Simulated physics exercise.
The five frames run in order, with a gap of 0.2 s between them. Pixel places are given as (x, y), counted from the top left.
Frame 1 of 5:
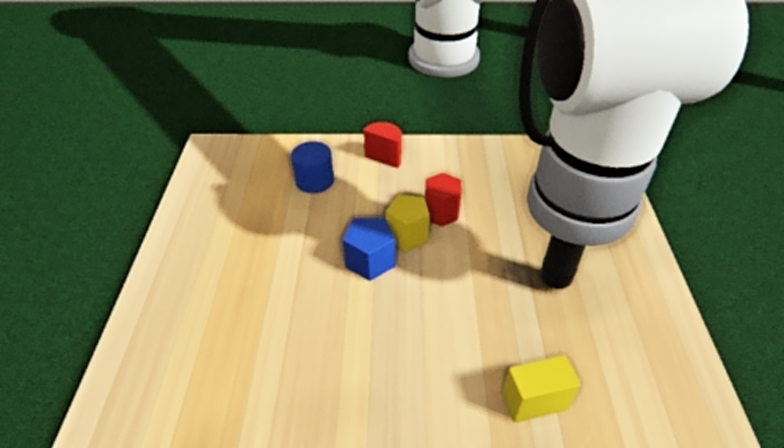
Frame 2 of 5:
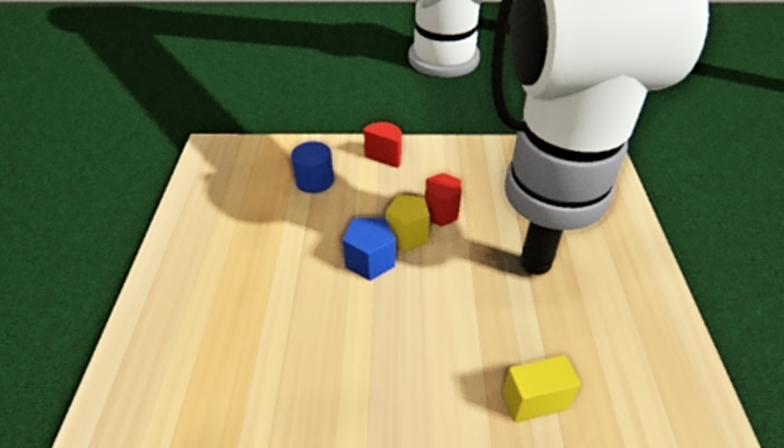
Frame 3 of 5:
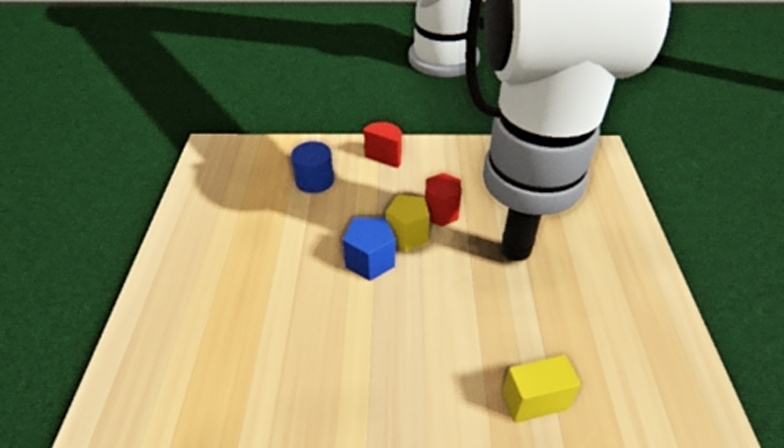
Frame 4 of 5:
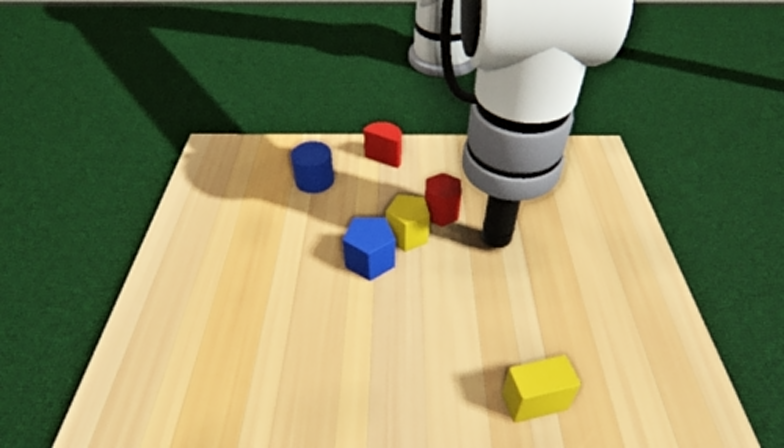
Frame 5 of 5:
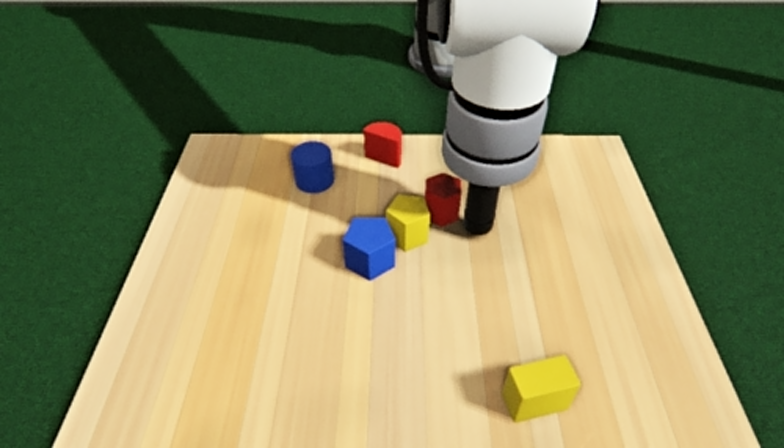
At first, a robot arm holds its black-tipped pusher over the right side of a wooden board scattered with red, blue and yellow blocks. The arm then glides steadily left and slightly away from the viewer, its tip drawing close beside the red six-sided block, while the blocks stay still.
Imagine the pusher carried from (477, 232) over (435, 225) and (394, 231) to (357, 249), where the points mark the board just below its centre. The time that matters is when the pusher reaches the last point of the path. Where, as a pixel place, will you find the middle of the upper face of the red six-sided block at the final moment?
Expect it around (420, 175).
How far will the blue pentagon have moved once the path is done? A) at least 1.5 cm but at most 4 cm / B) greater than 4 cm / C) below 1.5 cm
The answer is B.
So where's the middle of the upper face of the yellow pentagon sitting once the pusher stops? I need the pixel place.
My estimate: (327, 238).
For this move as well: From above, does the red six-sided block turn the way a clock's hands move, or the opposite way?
Seen from overhead, it turns clockwise.
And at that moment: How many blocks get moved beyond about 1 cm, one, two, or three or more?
My best guess is that three blocks or more move over 1 cm.
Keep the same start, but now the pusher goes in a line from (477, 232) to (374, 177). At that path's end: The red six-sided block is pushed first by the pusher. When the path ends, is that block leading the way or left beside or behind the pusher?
The block sits ahead of the pusher.
What follows on the original path. One third of the way, pusher (435, 219); yellow pentagon (406, 208); red six-sided block (423, 176), turned 20° clockwise.
Two thirds of the way, pusher (392, 225); blue pentagon (349, 247), turned 45° anticlockwise; yellow pentagon (362, 217), turned 15° anticlockwise; red six-sided block (420, 175), turned 25° clockwise.
At the end, pusher (357, 242); blue pentagon (326, 273), turned 70° anticlockwise; yellow pentagon (327, 238), turned 35° anticlockwise; red six-sided block (420, 175), turned 25° clockwise.
